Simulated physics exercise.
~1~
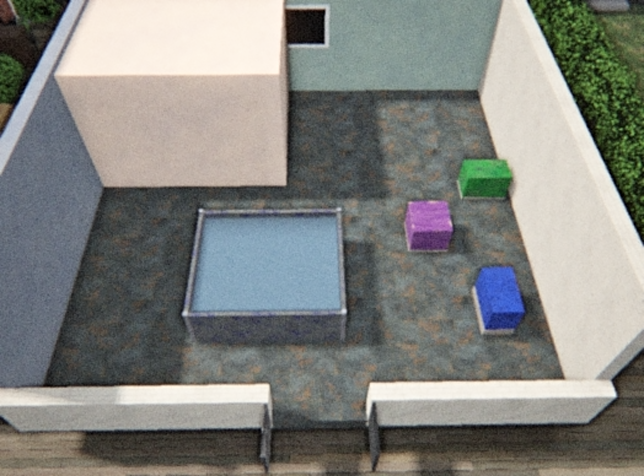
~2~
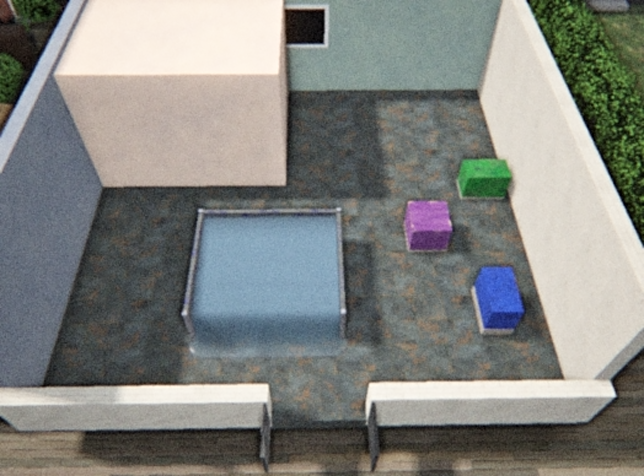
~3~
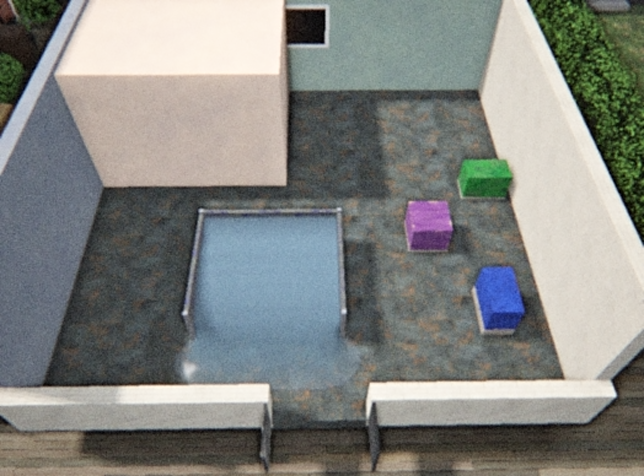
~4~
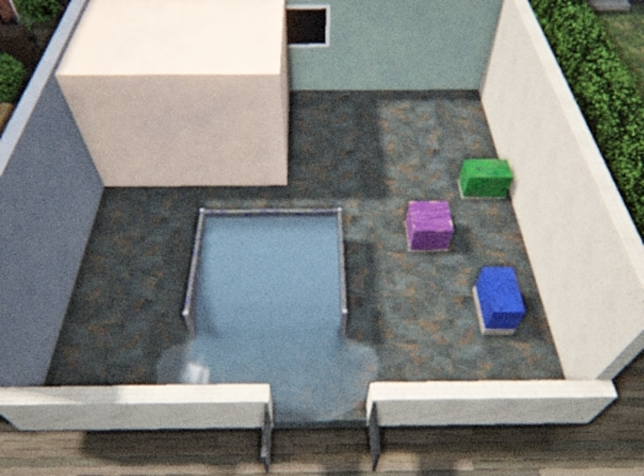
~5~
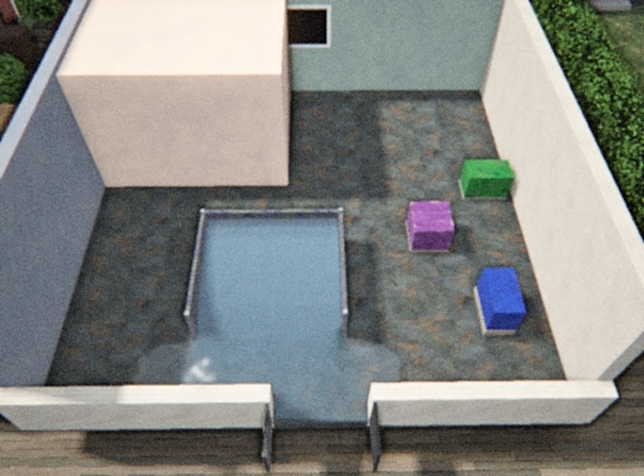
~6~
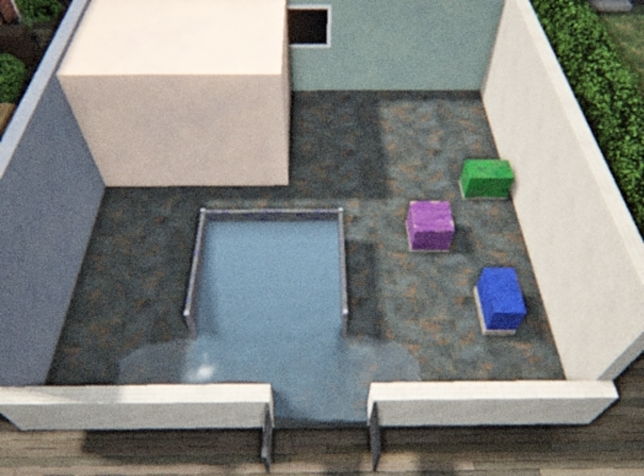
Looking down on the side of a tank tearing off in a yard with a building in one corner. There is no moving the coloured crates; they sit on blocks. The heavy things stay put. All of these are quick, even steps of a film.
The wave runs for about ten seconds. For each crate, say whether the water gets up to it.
The green crate will be reached; the blue crate will not be reached; the purple crate will be reached.
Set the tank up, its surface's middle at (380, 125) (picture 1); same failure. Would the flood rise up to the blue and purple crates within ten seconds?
The blue crate is flooded and the purple crate is flooded.
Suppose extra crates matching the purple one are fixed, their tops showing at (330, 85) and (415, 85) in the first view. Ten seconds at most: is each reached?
First is never reached; second is never reached.
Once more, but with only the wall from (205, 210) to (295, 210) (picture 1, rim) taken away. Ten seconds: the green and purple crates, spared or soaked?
Well, the green crate gets reached, and the purple crate gets reached as well.
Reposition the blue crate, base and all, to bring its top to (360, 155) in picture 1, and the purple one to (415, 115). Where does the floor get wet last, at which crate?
Answer: The purple one.
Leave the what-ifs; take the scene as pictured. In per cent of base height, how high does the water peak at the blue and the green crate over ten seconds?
Around 70 % and 200 %.
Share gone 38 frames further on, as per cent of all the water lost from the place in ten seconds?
90 per cent.
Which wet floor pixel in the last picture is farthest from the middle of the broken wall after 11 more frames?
My guess is roughly (569, 401).
A moment on, water covers 15 % of the floor; the green crate not reached, the blue crate not reached, the purple crate not reached.
Next, water covers 25 % of the floor; the green crate not reached, the blue crate not reached, the purple crate not reached.
Then, water covers 35 % of the floor; the green crate not reached, the blue crate water round its plinth, the purple crate not reached.
Later, water covers 60 % of the floor; the green crate water round its plinth, the blue crate water round its plinth, the purple crate water round its plinth.
In the end, water covers 80 % of the floor; the green crate was topped, the blue crate stayed above the water, the purple crate was topped.
